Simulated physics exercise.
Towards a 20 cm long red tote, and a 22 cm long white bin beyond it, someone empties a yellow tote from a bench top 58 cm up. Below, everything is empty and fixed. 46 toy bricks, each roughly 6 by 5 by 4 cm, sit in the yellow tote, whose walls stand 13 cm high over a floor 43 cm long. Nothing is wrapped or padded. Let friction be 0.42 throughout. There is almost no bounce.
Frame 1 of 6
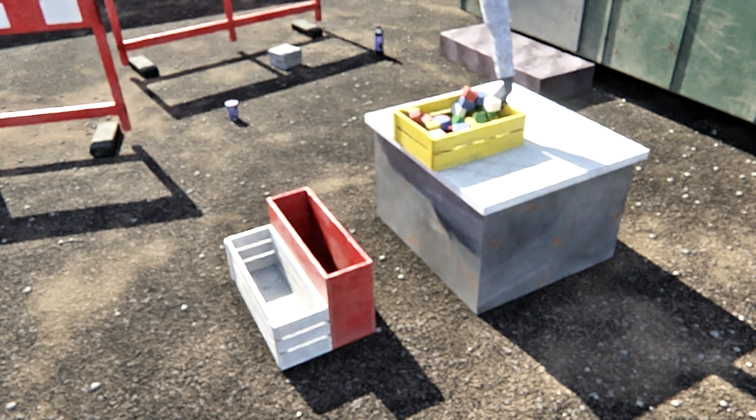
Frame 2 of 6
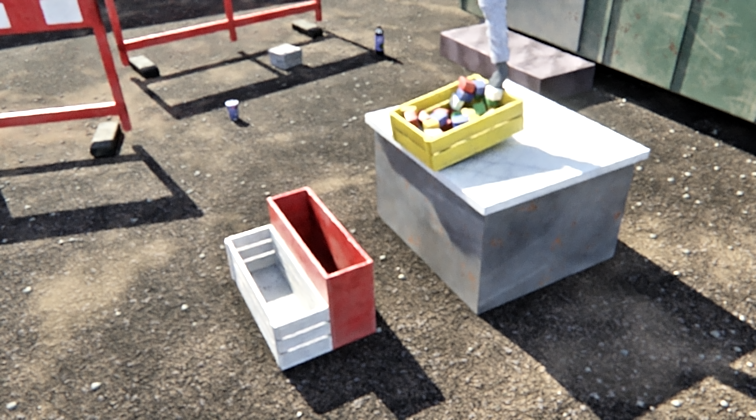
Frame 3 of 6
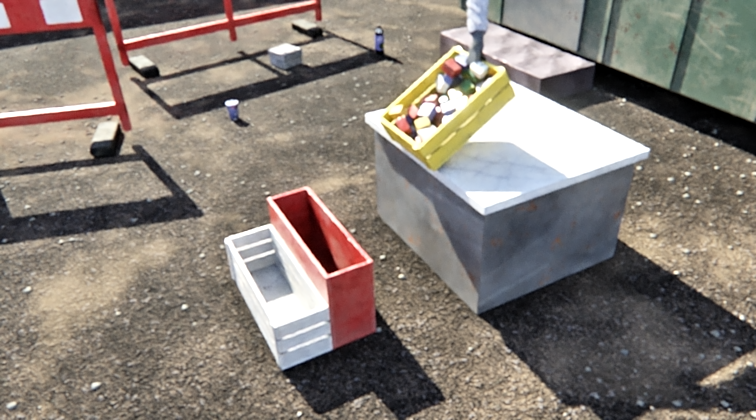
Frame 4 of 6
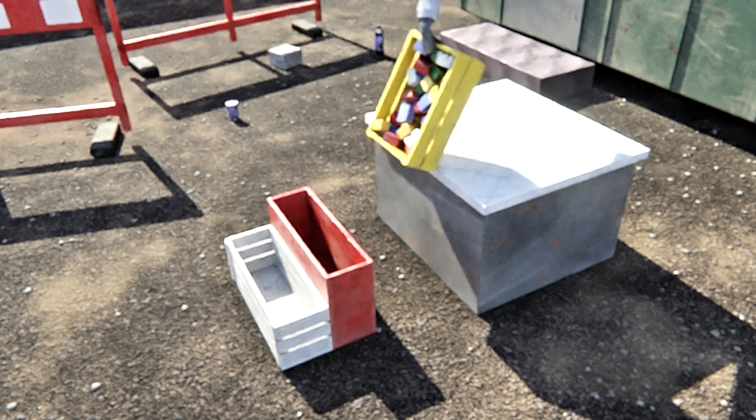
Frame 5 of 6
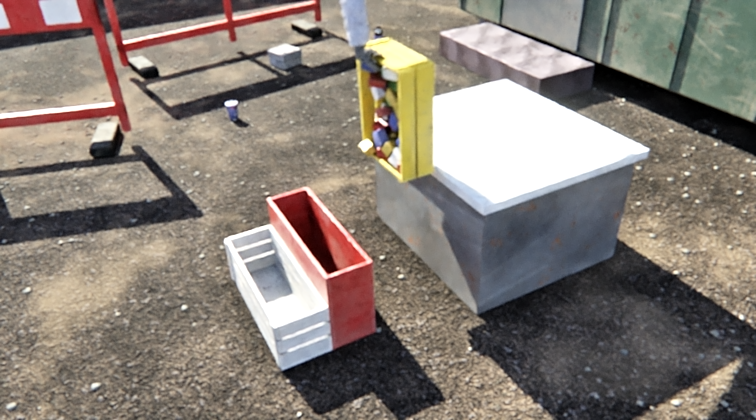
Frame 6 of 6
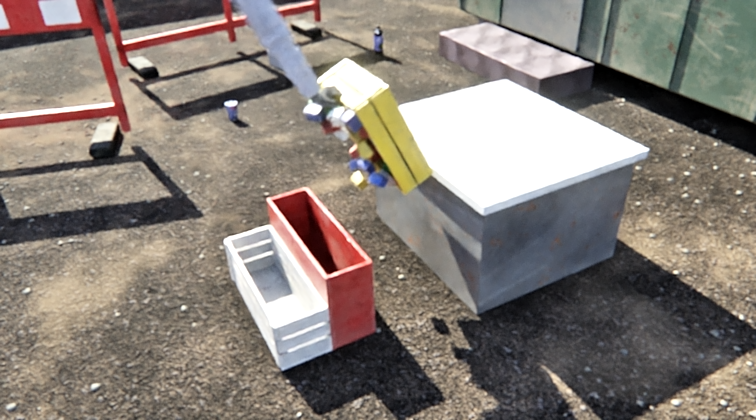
At first, a yellow tote full of colourful toy bricks sits level on a bench top, a pale arm at its far side, with red and white containers on the ground. The arm raises the far end, tilting the tote leftward until it stands upright, then past vertical, and bricks tumble out.
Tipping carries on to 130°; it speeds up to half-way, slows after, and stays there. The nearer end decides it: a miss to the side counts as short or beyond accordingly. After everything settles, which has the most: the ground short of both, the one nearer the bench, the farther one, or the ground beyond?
Short.
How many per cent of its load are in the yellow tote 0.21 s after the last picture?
10 %.
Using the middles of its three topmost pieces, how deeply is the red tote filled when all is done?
Roughly 4 centimetres.
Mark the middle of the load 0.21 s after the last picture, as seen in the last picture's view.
I'd say close to (330, 234).
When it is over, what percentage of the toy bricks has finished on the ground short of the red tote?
I'd put it at around 50 percent of them.
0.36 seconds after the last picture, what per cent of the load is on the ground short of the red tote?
Share at that moment: About 25 %.
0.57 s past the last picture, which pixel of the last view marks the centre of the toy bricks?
Centre: Approx. (338, 290).
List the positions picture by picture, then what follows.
In the first frame (we follow the rim corner now nearest the camera), yellow tote at (437, 138); red tote at (328, 276); tilt 0°; nothing out yet.
The second frame shows yellow tote at (432, 140); tilt 9°.
The third frame shows yellow tote at (420, 146); tilt 31°.
The fourth frame shows yellow tote at (408, 161); tilt 61°.
The fifth frame shows yellow tote at (402, 179); tilt 91°.
The sixth frame shows yellow tote at (404, 192); red tote at (328, 277); tilt 116°; 12 out, the lowest brick at (360, 181).
Then, 0.09 s after the last picture, tilt 128°; 10 still in the yellow tote and 36 in the air.
Then, 0.21 s after the last picture, tilt 130°; 4 still in the yellow tote, 11 in the red tote, 1 in the white bin, 2 on the ground short of the red tote and 28 in the air.
Then, 0.36 s after the last picture, tilt 130°; 11 in the red tote, 4 in the white bin, 11 on the ground short of the red tote, 8 on the ground beyond the white bin and 12 in the air.
When it is over (0.57 s after the last picture), 11 in the red tote, 4 in the white bin, 22 on the ground short of the red tote and 9 on the ground beyond the white bin.
